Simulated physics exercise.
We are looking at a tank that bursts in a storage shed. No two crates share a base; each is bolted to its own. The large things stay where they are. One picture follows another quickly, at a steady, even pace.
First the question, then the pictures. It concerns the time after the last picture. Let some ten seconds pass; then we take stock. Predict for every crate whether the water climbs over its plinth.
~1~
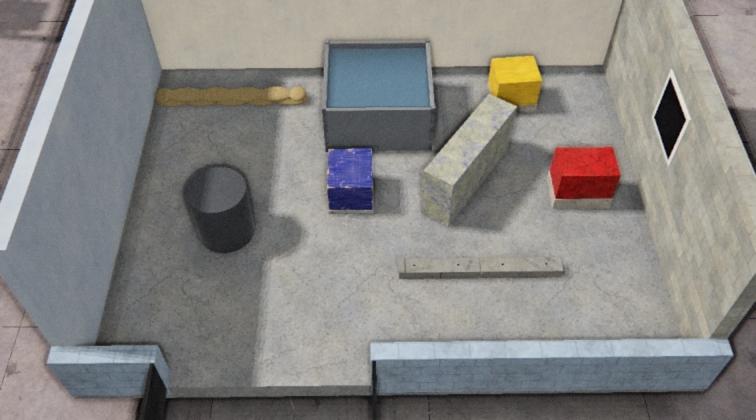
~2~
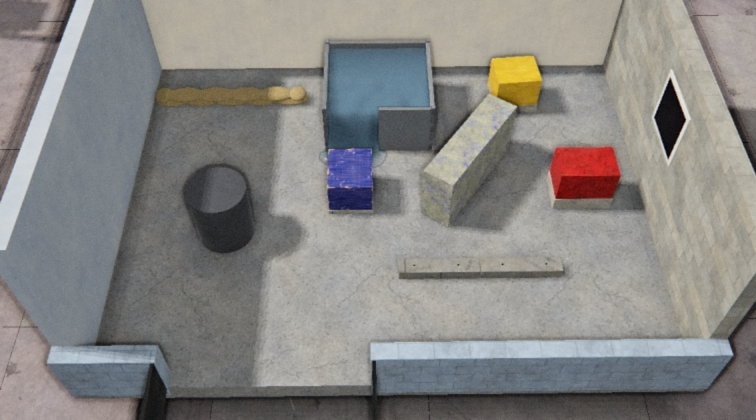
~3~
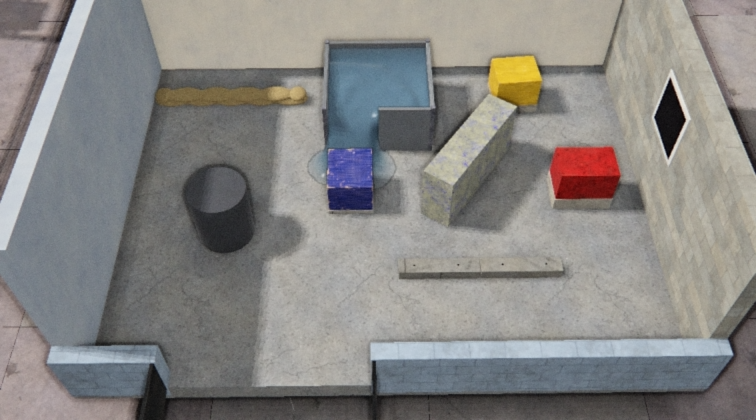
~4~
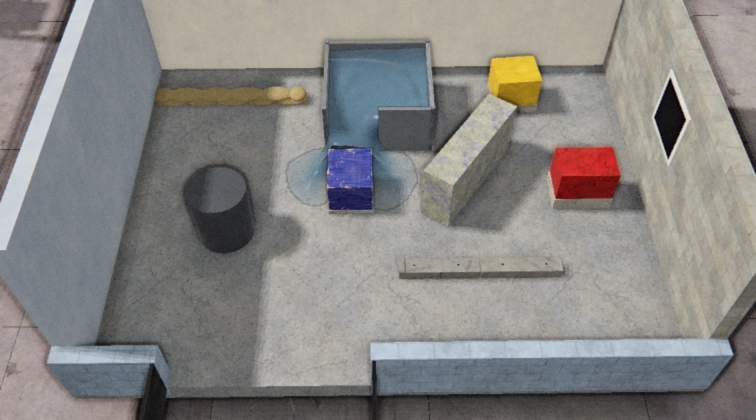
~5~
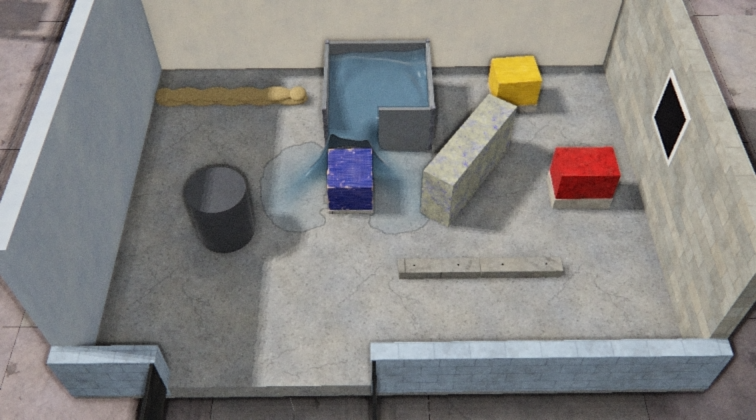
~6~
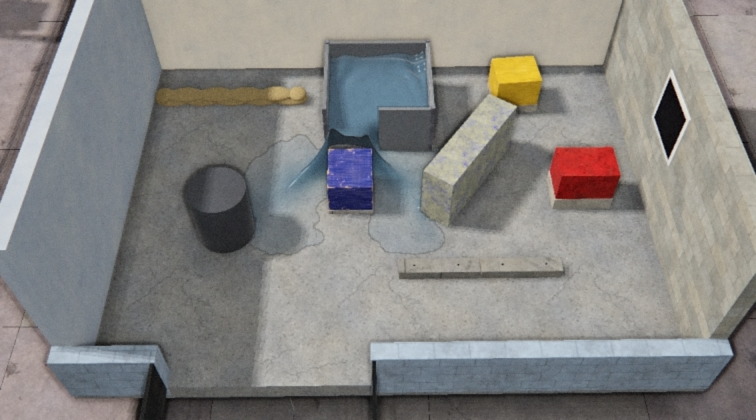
My prediction: Yellow crate: Kept safe. Blue crate: Reached by water. Red crate: Kept safe.
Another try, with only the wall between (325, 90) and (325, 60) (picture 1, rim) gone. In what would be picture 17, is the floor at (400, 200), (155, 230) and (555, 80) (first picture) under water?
Read off point by point, the answer is not soaked, soaking, not soaked.
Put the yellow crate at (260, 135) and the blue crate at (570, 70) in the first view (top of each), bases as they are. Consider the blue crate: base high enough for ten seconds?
After ten seconds, blue crate is left untouched.
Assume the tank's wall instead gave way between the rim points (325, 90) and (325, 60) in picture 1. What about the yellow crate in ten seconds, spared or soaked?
Yellow: Not flooded.
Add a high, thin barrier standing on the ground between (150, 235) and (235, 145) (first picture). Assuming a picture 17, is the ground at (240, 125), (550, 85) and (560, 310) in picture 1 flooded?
Taking the three spots in order: Soaked, spared, spared.
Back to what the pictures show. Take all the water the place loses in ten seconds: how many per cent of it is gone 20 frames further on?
Roughly 20 percent of it.
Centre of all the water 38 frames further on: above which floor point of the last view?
It's close to (338, 167).
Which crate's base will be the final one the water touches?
From the pictures, the crate marked red.
A moment on, water covers 25 % of the floor; the yellow crate not reached, the blue crate water round its plinth, the red crate not reached.
Next, water covers 45 % of the floor; the yellow crate water round its plinth, the blue crate water round its plinth, the red crate not reached.
Then, water covers 60 % of the floor; the yellow crate water round its plinth, the blue crate water round its plinth, the red crate water round its plinth.
Later, water covers 75 % of the floor; the yellow crate water round its plinth, the blue crate water round its plinth, the red crate water round its plinth.
In the end, water covers 85 % of the floor; the yellow crate stayed above the water, the blue crate was topped, the red crate stayed above the water.
